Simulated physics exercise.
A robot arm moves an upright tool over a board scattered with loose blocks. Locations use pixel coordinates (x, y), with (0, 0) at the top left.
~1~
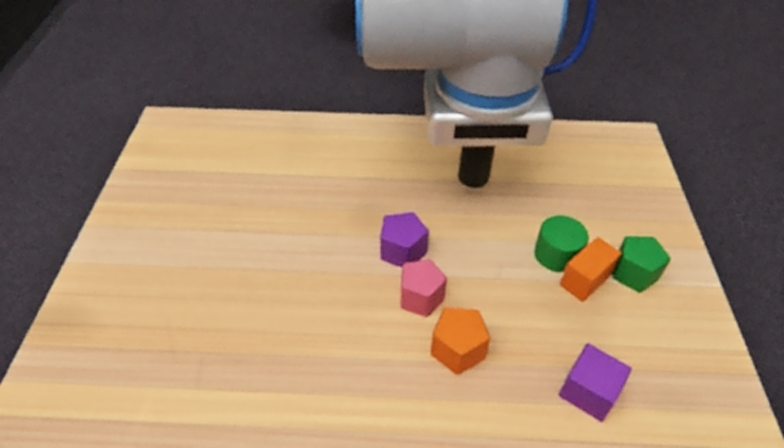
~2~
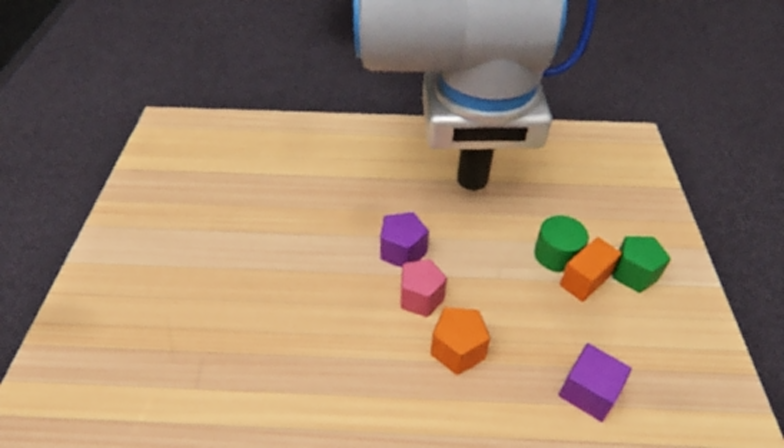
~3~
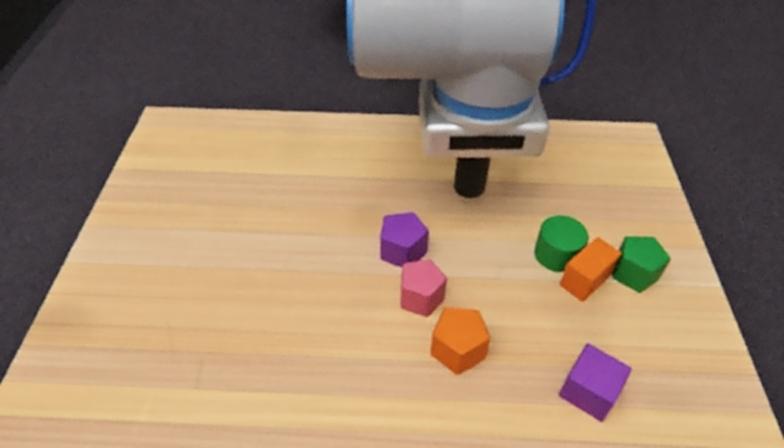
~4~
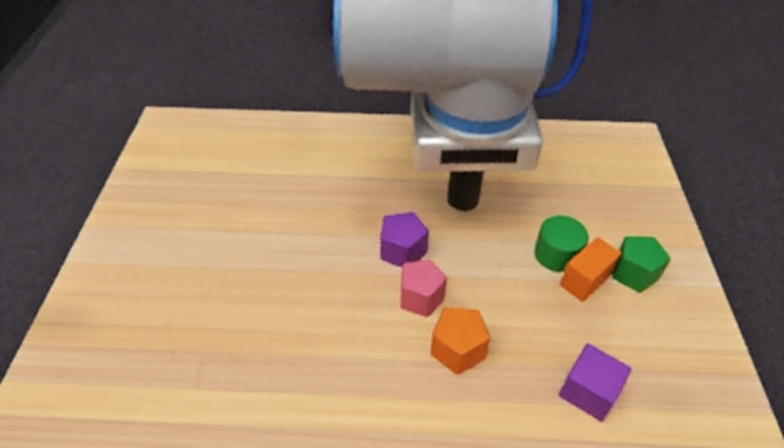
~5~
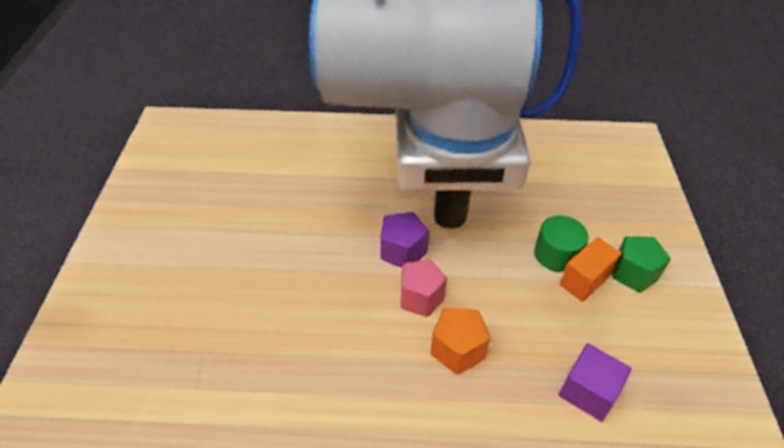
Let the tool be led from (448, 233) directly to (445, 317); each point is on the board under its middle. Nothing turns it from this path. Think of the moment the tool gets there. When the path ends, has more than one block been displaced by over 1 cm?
That would be a no.
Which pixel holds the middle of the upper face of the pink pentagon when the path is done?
At (407, 298).
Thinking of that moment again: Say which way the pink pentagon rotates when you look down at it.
That block twists clockwise.
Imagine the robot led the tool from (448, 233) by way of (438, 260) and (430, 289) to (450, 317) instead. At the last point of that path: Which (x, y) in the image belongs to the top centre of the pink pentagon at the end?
My best guess is (414, 313).
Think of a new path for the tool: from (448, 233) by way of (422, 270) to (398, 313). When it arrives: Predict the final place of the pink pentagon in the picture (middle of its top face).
The middle of the upper face of the pink pentagon will lie at about (413, 326) in the picture.
On the path given first. Halfway along, tool at (450, 257); nothing pushed yet.
At the end, tool at (447, 302); purple pentagon not moved; pink pentagon at (407, 298), turned 35° clockwise; orange pentagon at (463, 333).
